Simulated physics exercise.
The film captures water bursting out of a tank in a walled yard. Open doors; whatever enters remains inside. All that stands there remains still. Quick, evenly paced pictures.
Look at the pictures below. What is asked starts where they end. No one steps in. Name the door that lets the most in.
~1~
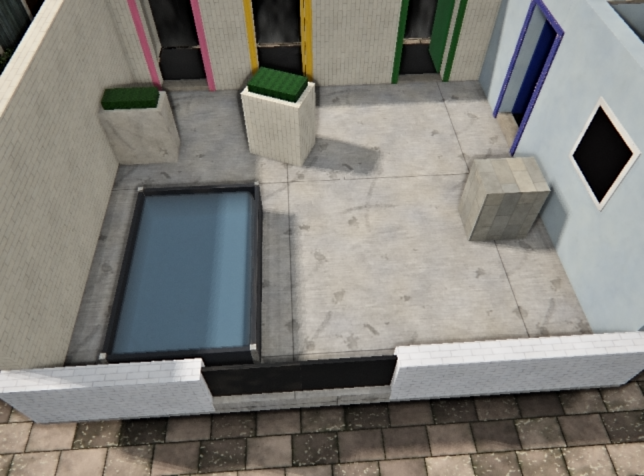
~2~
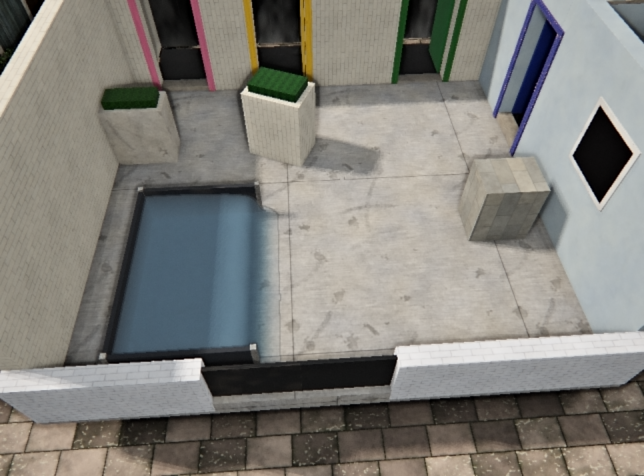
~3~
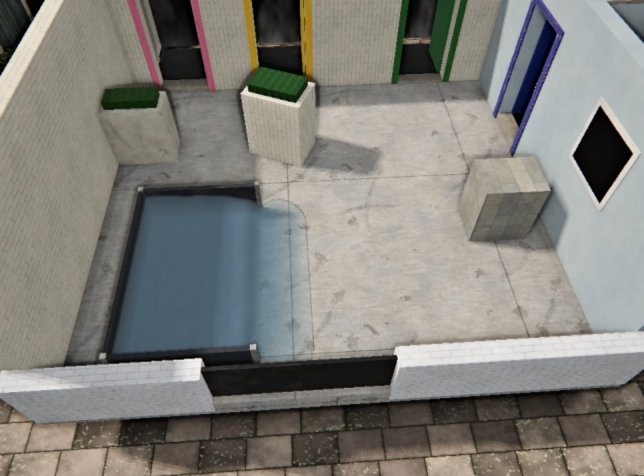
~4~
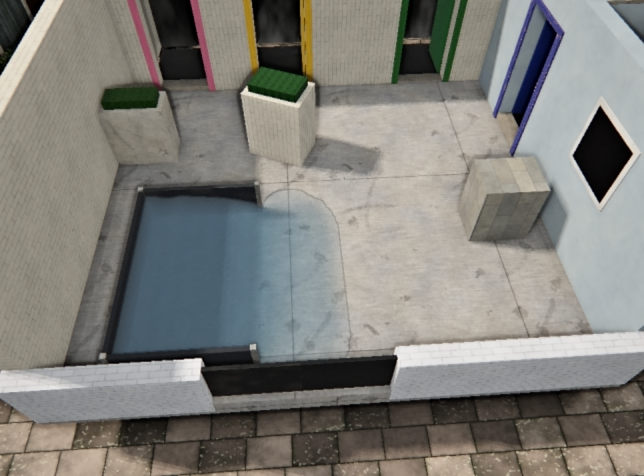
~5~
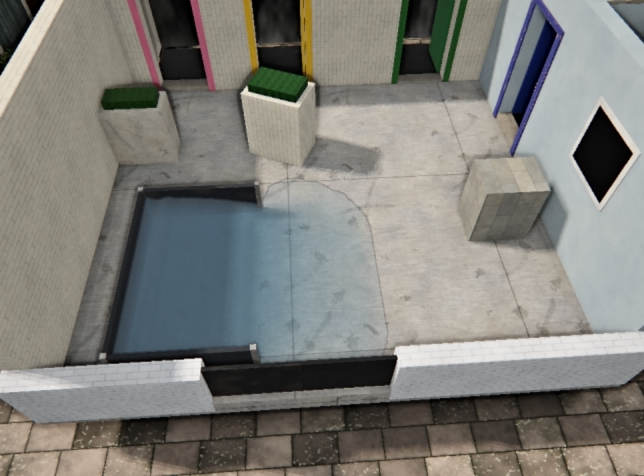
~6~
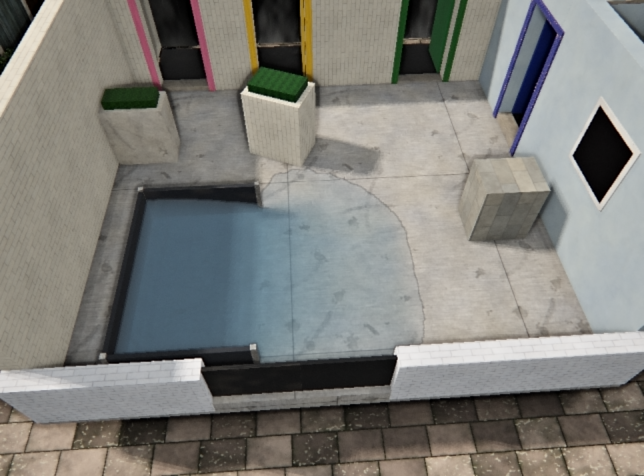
Green.
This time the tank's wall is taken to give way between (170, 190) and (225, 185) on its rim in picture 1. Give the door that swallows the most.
Most of it gets in at the pink-painted one.
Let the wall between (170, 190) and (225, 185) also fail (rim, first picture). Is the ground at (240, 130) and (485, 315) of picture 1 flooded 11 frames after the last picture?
In turn: Wet, not flooded.
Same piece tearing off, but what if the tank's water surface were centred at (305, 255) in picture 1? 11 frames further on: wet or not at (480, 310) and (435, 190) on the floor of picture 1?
Point one soaked, point two soaked.
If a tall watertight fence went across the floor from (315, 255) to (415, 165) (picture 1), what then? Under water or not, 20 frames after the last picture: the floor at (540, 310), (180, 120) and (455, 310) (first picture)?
Going through them in order, I get inundated, high and dry and inundated.
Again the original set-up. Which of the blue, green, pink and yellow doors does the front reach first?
Pick: The blue door.
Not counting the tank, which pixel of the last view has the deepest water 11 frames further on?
Look near (587, 346).
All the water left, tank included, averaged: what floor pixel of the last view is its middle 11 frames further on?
It's close to (358, 270).
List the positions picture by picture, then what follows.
The open tank at (192, 263) is whole and still, in the first picture.
Water pours out at (256, 274) and has run to (267, 211), in the second picture.
Water pours out at (257, 275) and has run to (282, 204), in the third picture.
The front is at (297, 195), out from the gap at (257, 276), in the fourth picture.
Water pours out at (257, 276) and has run to a hidden place, in the fifth picture.
The front is at a hidden place, out from the gap at (257, 276), in the sixth picture.
A moment on, water covers 40 % of the floor; blue door not reached, green door not reached, yellow door not reached, pink door not reached.
Next, water covers 50 % of the floor; blue door not reached, green door not reached, yellow door not reached, pink door not reached.
Then, water covers 55 % of the floor; blue door wet at the sill, nothing in, green door not reached, yellow door not reached, pink door not reached.
Later, water covers 65 % of the floor; blue door a trickle in, green door a lot in, yellow door wet at the sill, nothing in, pink door not reached.
In the end, water covers 90 % of the floor; blue door a trickle in, green door a lot in, yellow door wet at the sill, nothing in, pink door wet at the sill, nothing in; the green door has let in the most.
